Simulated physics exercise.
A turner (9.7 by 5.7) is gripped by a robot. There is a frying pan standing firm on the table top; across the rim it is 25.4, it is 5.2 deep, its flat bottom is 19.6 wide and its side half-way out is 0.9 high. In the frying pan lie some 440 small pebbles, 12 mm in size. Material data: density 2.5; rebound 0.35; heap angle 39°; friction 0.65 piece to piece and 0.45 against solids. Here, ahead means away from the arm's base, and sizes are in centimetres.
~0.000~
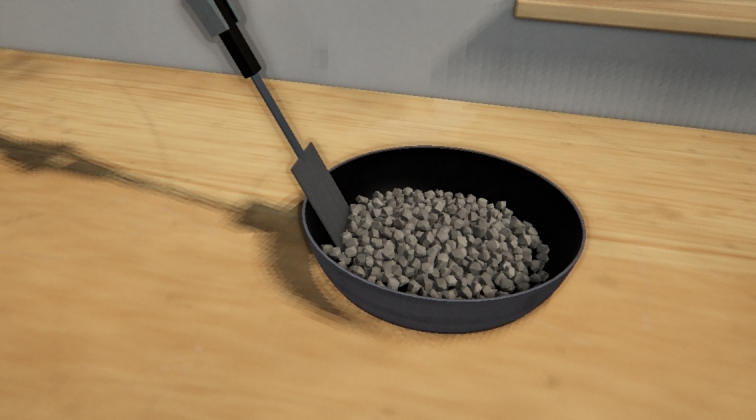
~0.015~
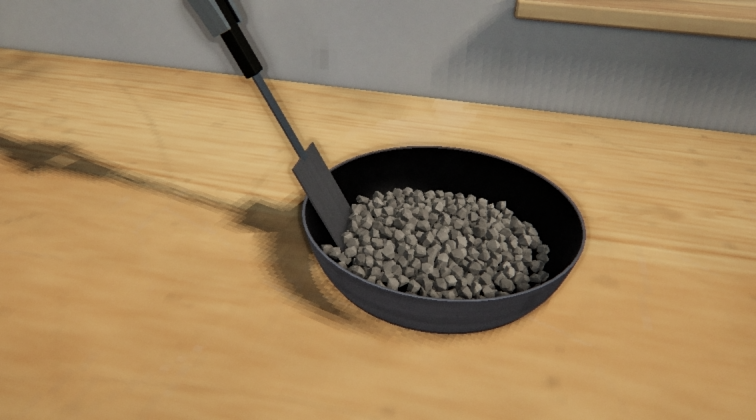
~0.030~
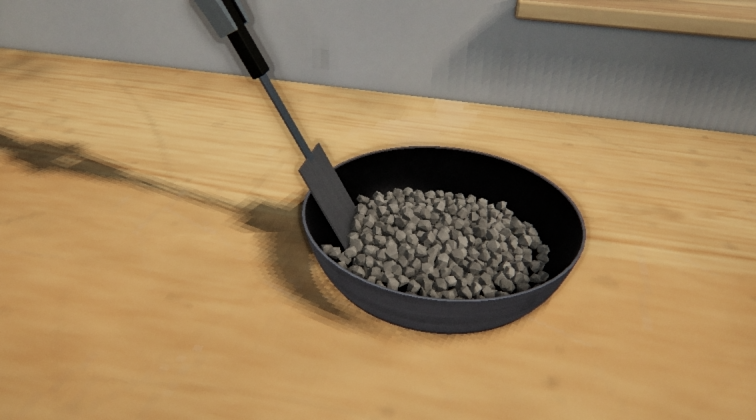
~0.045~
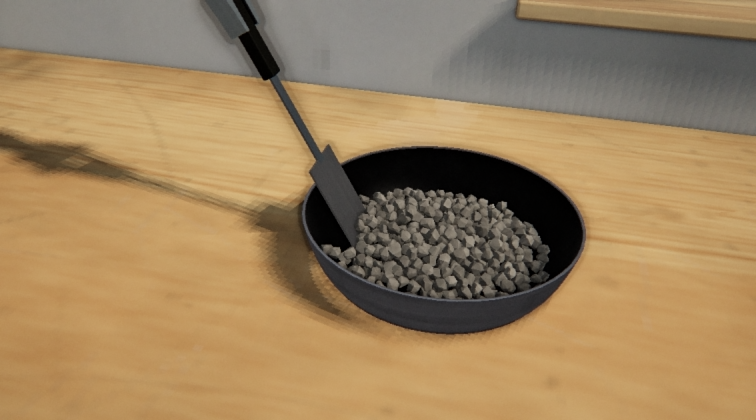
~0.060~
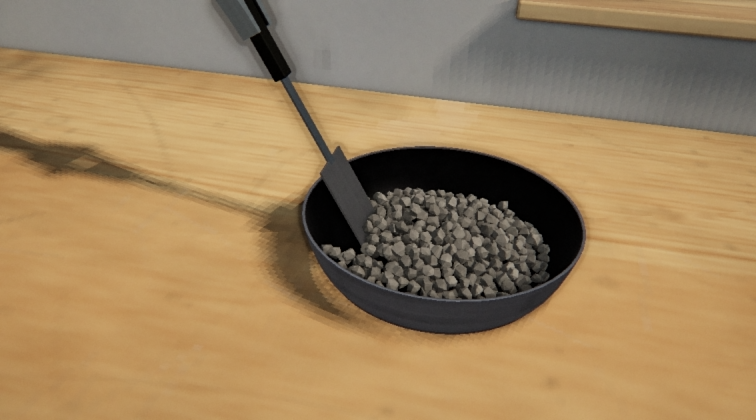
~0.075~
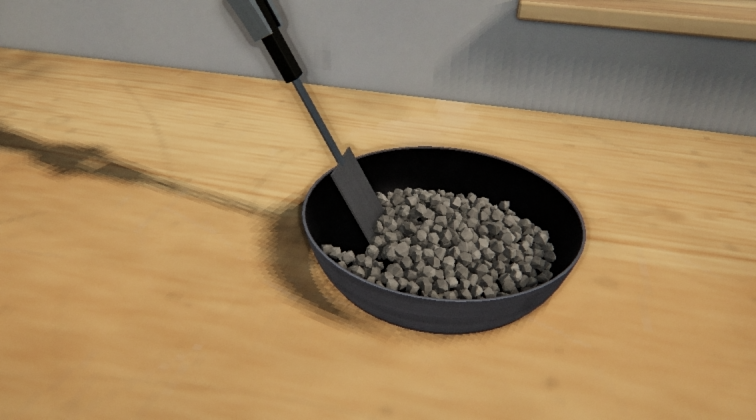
On a wooden table top, a gripped turner pushes small grey pebbles slightly rightward in a frying pan.
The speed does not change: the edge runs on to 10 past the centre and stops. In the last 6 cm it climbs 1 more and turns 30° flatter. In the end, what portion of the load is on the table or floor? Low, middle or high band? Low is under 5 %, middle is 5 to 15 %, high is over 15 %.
Low band.
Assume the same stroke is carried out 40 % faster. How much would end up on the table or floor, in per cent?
It would be roughly 5 percent.
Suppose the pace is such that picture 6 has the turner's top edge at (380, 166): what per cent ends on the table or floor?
Share: Roughly 10 %.
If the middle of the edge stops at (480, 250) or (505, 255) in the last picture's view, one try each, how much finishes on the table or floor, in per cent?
Around 0 per cent for the first try and 0 per cent for the second.
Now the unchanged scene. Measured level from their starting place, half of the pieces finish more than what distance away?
About 3 cm.
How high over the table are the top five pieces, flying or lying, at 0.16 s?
I'd put it close to 4 cm.
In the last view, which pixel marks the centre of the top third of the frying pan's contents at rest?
I'd say around pixel (535, 239).
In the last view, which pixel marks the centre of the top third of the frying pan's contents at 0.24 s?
Near (514, 240).
By 0.16 s, sloping 61°, highest piece 5 above the table; 438 in the frying pan.
By 0.24 s, sloping 52°, highest piece 6 above the table; 438 in the frying pan.
By 0.48 s, sloping 31°, highest piece 6 above the table; 427 in the frying pan, 8 on the table or floor, 3 on the blade or in flight.
By 1.53 s, sloping 31°, highest piece 6 above the table; 427 in the frying pan, 11 on the table or floor.
Final count, 427 in the frying pan, 11 on the table or floor. That is 3 % on the table or floor.
